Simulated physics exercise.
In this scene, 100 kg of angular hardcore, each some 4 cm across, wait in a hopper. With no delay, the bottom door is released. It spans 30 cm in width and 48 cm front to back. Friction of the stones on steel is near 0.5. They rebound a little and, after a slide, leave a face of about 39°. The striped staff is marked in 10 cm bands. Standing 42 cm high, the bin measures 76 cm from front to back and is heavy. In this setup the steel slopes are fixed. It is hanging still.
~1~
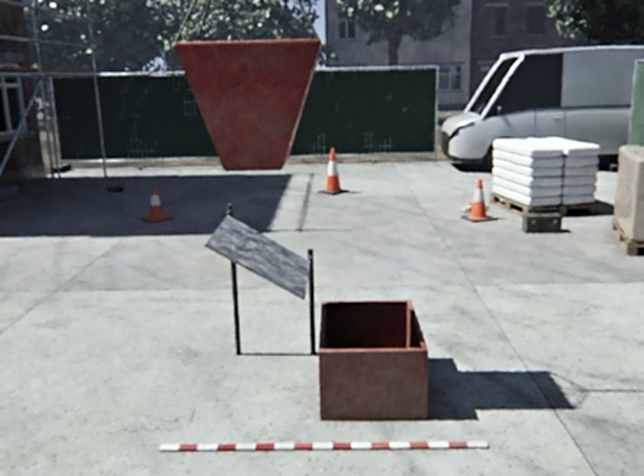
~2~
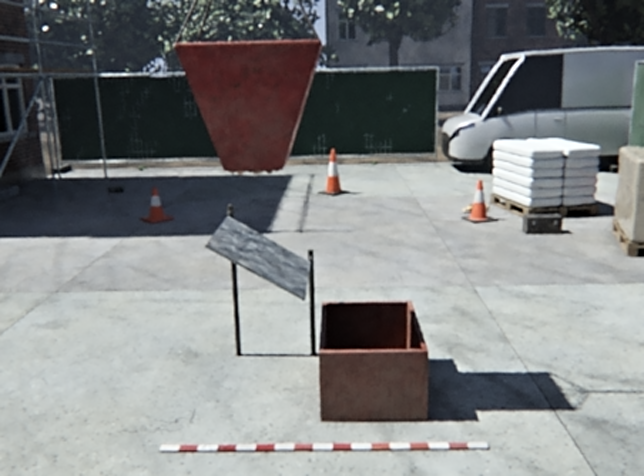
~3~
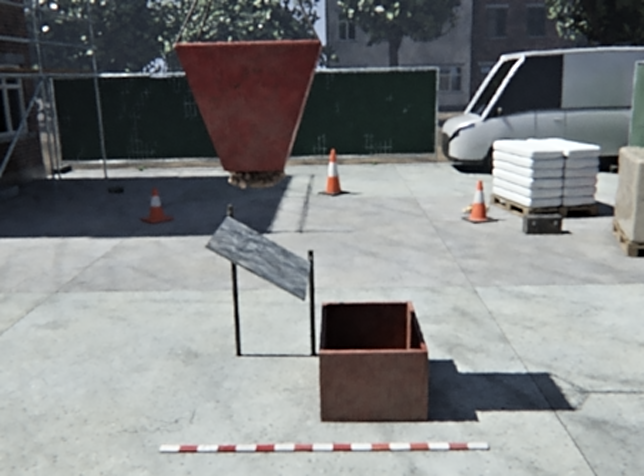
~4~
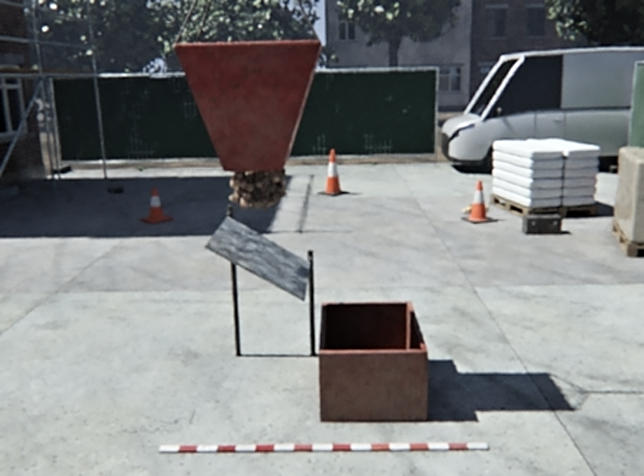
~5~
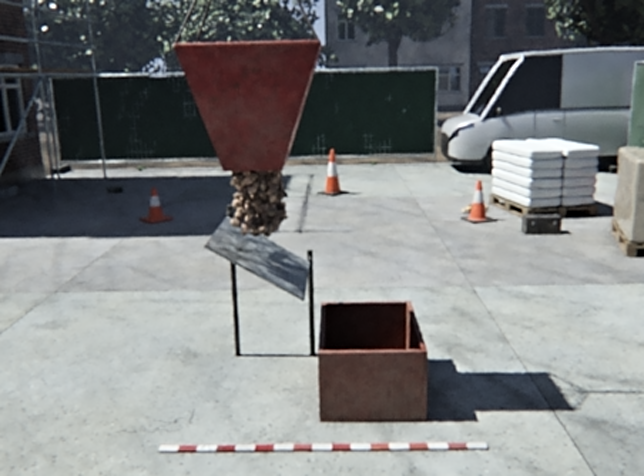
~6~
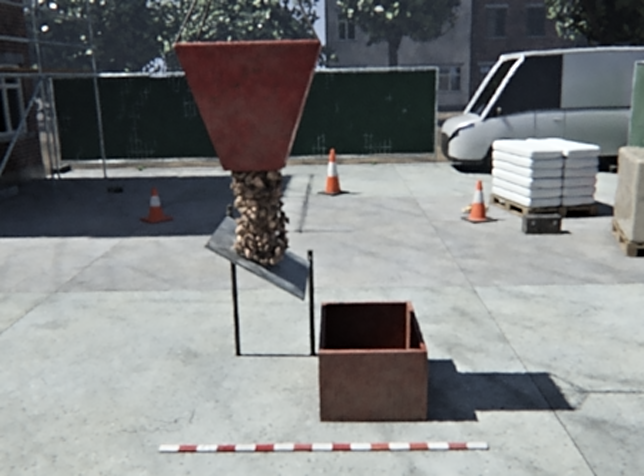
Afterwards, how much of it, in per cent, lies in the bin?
Roughly 77 in every hundred.
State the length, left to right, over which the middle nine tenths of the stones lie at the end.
Width: Near 50 cm.
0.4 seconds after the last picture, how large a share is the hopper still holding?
It keeps hold of roughly 0 per cent.
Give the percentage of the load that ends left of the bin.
Roughly 5 percent.
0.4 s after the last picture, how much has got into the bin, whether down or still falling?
Share: Around 20 %.
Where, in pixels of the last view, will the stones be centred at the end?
Middle of load approx at pixel (373, 372).
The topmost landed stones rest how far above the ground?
Looks like they stop near 24 cm off the ground.
Then, 0.4 s after the last picture, 0 % in the hopper, 60 % on the steel, 17 % falling or lying left of the bin, 20 % falling or lying in the bin, 4 % falling or lying beside or right of the bin; the stones farthest right are at (406, 371).
Then, 0.8 s after the last picture, 0 % in the hopper, 13 % on the steel, 12 % falling or lying left of the bin, 60 % falling or lying in the bin, 15 % falling or lying beside or right of the bin; the stones farthest right are at (421, 367).
Then, 1.4 s after the last picture, 0 % in the hopper, 5 % falling or lying left of the bin, 77 % falling or lying in the bin, 18 % falling or lying beside or right of the bin; the stones farthest right are at (461, 348).
Then, 2.3 s after the last picture, 0 % in the hopper, 5 % falling or lying left of the bin, 77 % falling or lying in the bin, 18 % falling or lying beside or right of the bin; the stones farthest right are at (461, 348).
Then, 4.2 s after the last picture, 0 % in the hopper, 5 % left of the bin, 77 % in the bin, 18 % beside or right of the bin; the stones farthest right are at (461, 348).
